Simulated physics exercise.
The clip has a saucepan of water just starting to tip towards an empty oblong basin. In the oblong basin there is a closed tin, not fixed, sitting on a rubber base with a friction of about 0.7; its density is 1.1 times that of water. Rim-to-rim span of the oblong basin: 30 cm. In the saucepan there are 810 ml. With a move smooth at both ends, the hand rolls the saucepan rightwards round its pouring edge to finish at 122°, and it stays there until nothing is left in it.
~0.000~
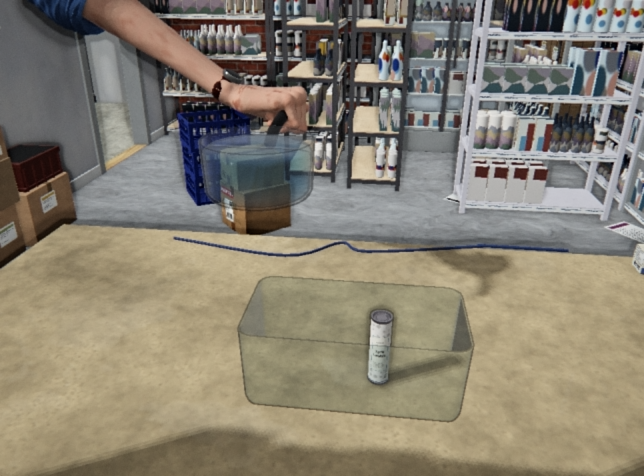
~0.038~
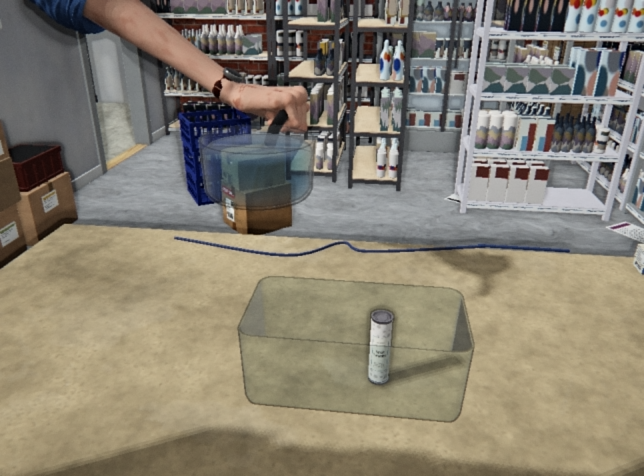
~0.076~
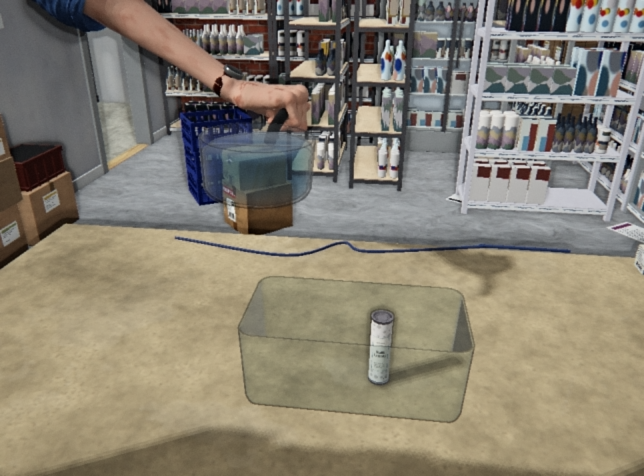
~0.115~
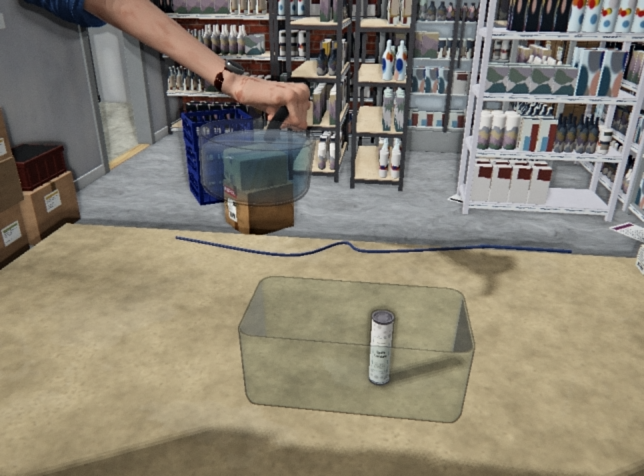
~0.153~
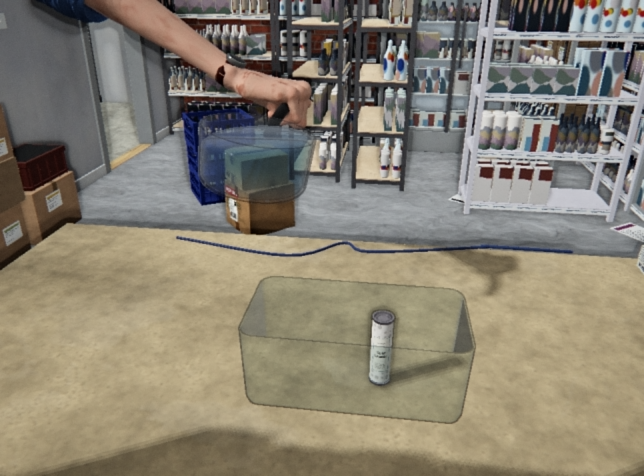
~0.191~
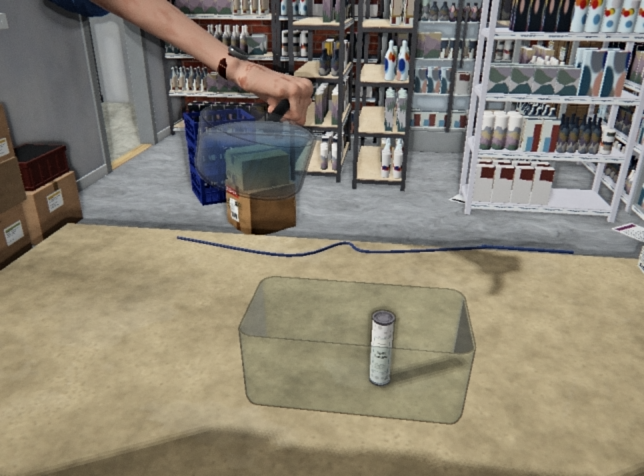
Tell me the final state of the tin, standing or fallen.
I expect it to overbalance.
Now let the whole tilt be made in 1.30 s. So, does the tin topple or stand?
The tin stays on its base.
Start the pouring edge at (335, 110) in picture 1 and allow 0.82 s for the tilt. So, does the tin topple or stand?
After that, the tin overturns.
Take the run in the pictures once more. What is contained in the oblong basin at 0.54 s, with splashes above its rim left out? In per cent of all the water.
About 3%.
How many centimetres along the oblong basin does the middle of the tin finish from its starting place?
All told, the tin's centre has moved close to 8.0 cm.
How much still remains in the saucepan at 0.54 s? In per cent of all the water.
I reckon about 46 in a hundred is still held.
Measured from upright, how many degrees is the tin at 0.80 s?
0°.
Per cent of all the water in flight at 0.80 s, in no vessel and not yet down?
About 28 per cent.
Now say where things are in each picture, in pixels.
The first frame shows tilt 0°; pouring edge (314, 143); surface from (207, 145) to (313, 149); the oblong basin's rim runs from (250, 304) to (467, 319); the tin's top is at (382, 319).
The second frame shows tilt 1°; pouring edge (314, 143); surface from (207, 144) to (313, 148).
The third frame shows tilt 2°; pouring edge (314, 143); surface from (207, 143) to (313, 146).
The fourth frame shows tilt 5°; pouring edge (314, 143); surface from (207, 141) to (313, 143).
The fifth frame shows tilt 9°; pouring edge (314, 143); surface from (206, 137) to (314, 139).
The sixth frame shows tilt 14°; pouring edge (314, 143); surface from (205, 131) to (315, 137).
After 0.54 s the tilt is 85° and 46 per cent is still to pour; the tin stands where it began.
After 0.80 s the tilt is 120° and 2 per cent is still to pour; the tin stands where it began.
After 1.07 s the tilt is 122° and 0 per cent is still to pour; the tin leans 43°.
After 1.36 s the tilt is 122° and 0 per cent is still to pour; the tin lies on its side.
In the end the tin lies on its side.
